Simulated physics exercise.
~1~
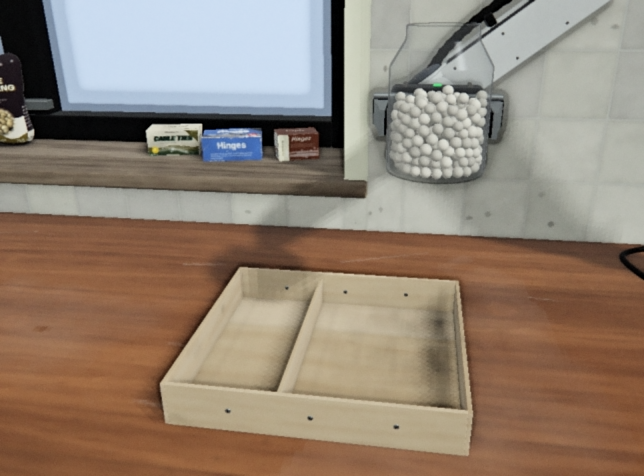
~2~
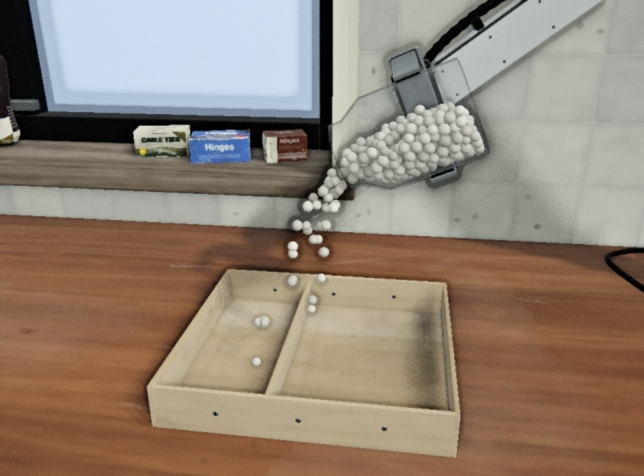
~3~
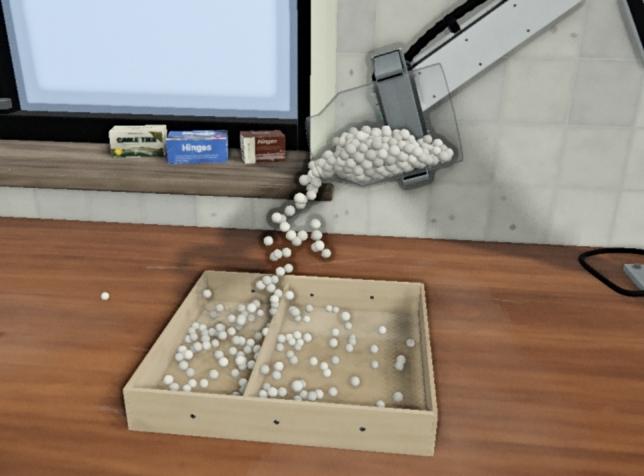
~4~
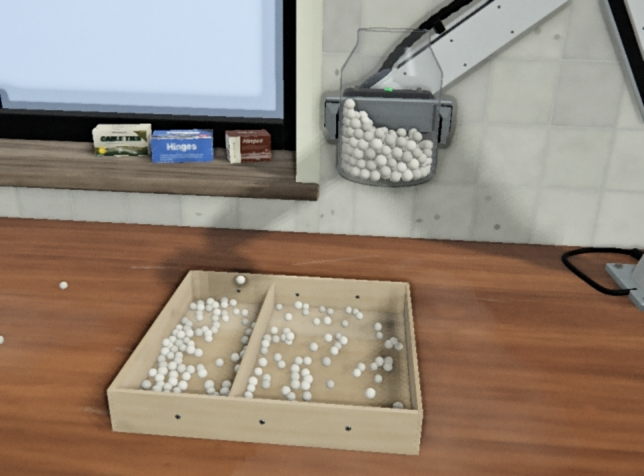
In the video, a robotic gripper tips a clear jar of white beads over a divided wooden tray on a table, pouring beads into both compartments, then returns the jar upright, still partly full, with a few stray beads lying on the tabletop.
